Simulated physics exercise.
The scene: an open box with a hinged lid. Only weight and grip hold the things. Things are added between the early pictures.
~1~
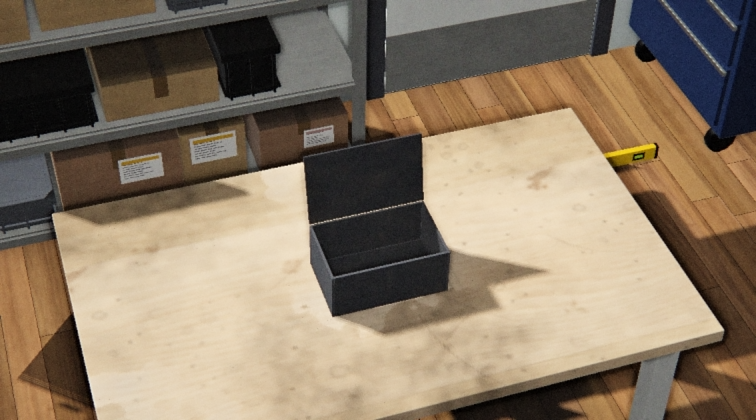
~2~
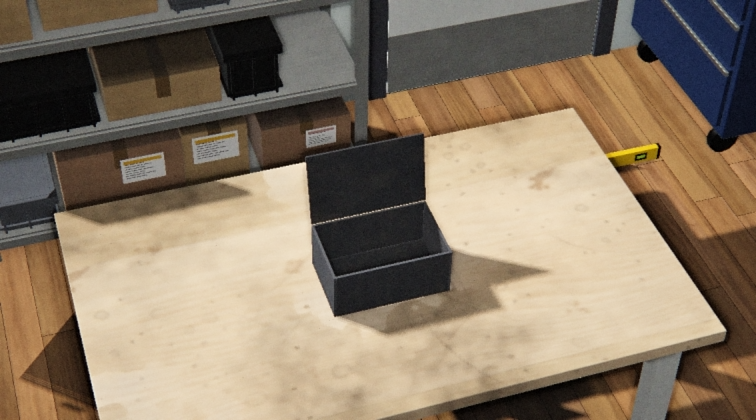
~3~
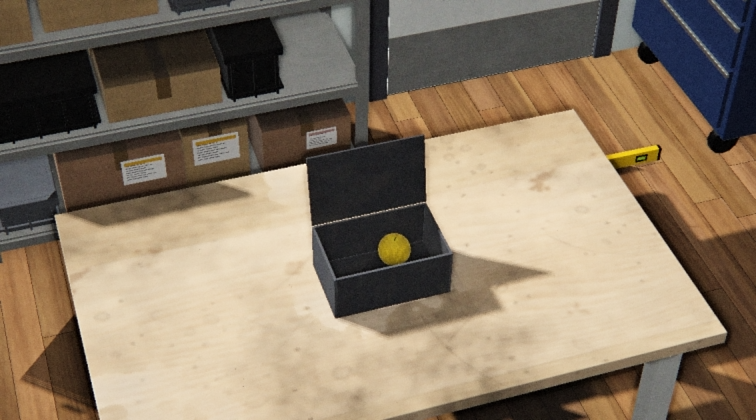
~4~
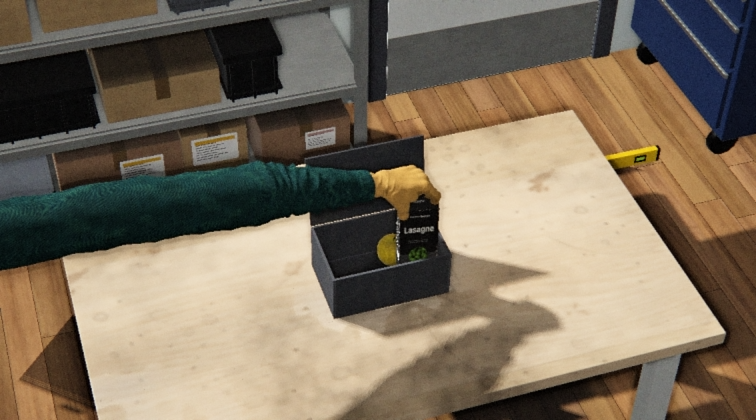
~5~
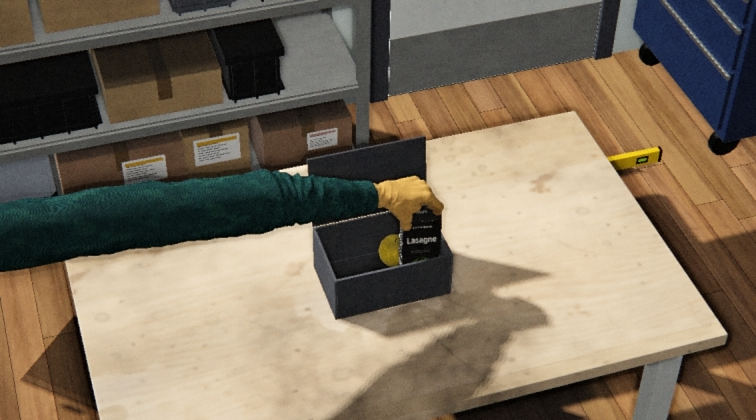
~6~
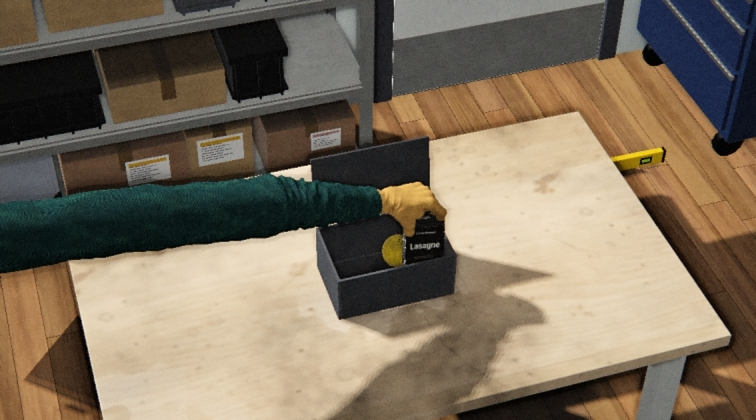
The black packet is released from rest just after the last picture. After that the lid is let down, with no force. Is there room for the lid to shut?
Outcome: The lid stays ajar.
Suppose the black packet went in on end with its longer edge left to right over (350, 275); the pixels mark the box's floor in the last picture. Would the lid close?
Then it is held up.
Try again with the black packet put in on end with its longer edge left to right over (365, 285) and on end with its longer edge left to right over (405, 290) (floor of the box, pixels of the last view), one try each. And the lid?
First, it is held up; second, it will not close.
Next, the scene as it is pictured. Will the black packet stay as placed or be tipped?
The black packet stays as placed.
Then, 1.20 s later than the last frame, lid starting down.
Then, 1.50 s later than the last frame, lid 66° above the rim.
Then, 1.70 s later than the last frame, lid 45° above the rim.
When it is over, lid 38° above the rim; both as before. End places, in pixels of the last picture, black packet near (423, 251).
